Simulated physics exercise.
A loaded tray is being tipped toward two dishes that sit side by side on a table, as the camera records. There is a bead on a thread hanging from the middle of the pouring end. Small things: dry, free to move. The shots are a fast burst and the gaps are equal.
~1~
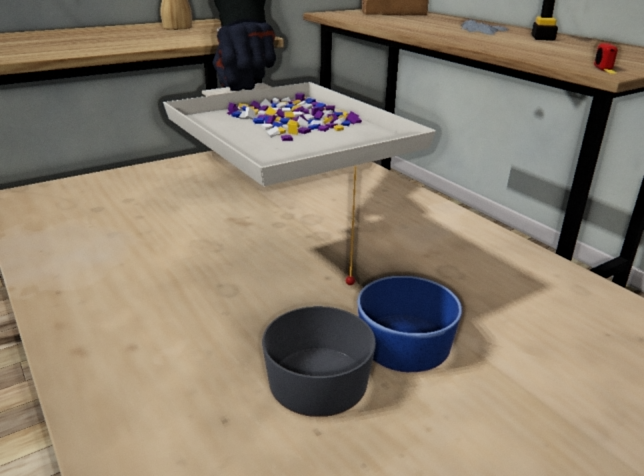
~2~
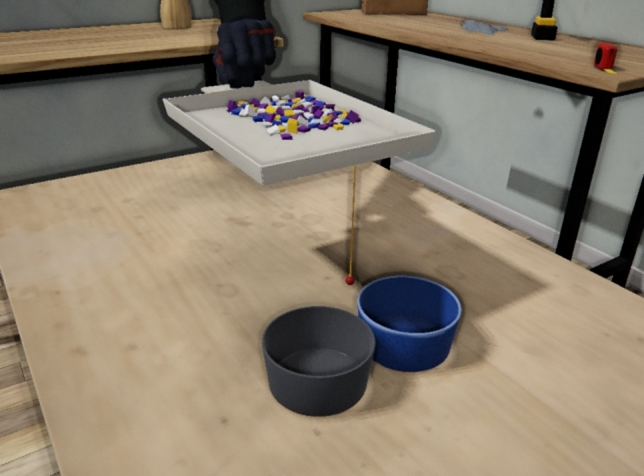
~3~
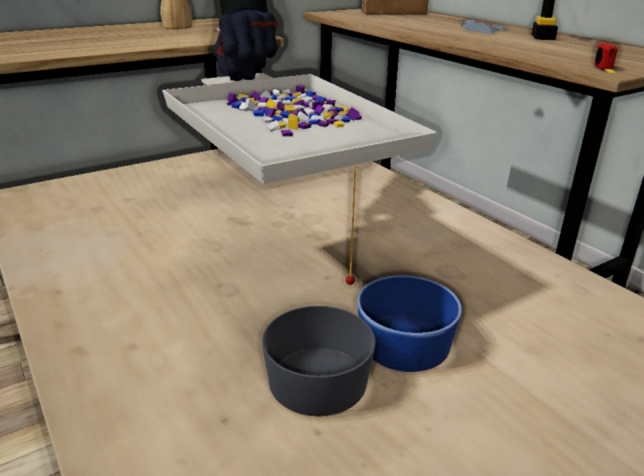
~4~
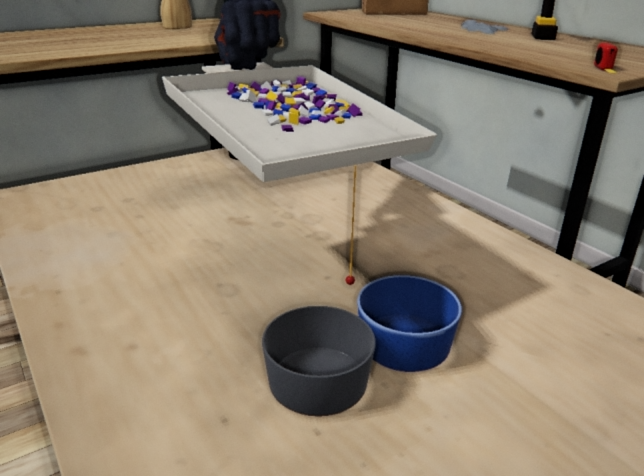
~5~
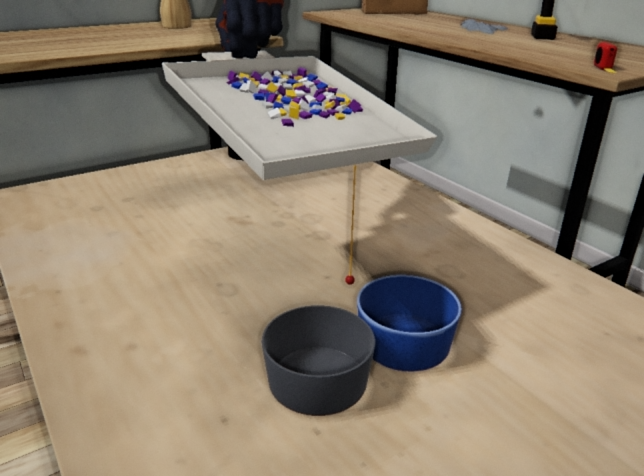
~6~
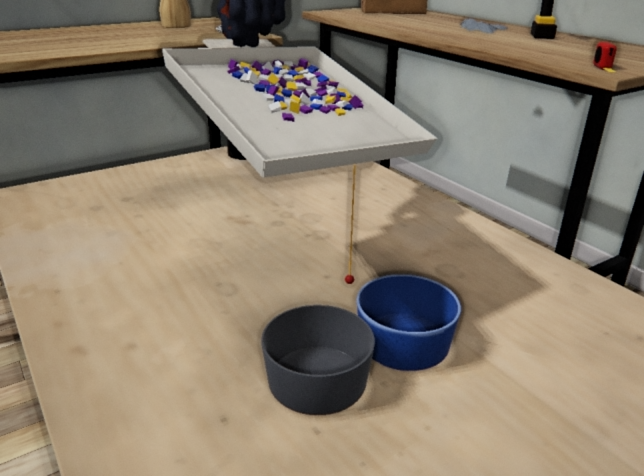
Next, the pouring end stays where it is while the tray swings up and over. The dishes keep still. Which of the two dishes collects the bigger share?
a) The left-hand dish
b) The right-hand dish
The right-hand dish.
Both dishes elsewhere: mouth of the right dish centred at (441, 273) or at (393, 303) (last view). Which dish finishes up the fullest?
Try 1: The right-side dish; try 2: The right-side dish.
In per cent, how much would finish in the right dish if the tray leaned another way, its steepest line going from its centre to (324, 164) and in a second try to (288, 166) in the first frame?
30 % and 0 %.
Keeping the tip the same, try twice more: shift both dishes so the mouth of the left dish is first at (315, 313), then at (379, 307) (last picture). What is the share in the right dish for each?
Around 90 and around 50 per cent, in that order.
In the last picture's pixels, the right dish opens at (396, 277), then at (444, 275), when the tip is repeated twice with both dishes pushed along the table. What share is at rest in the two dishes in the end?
Trial 1 near 90 %, trial 2 near 90 %.
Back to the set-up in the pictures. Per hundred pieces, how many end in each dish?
Roughly: Left 0 %, right 50 %.
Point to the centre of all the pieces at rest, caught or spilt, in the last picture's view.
Somewhere around (421, 321) in the last picture.
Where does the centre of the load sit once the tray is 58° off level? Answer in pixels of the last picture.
About (397, 139).
Soon after the last picture, tray tipped steeply; nearly all on the tray; a stray few in the air.
A little later, tray tipped right over; about two thirds on the tray; a small part in the right dish; a small part outside both; a small part in the air.
Later still, tray tipped past a quarter turn; about half in the right dish; about half outside both.
At rest, tray tipped past a quarter turn; none in the left dish; about half in the right dish; about half outside both.
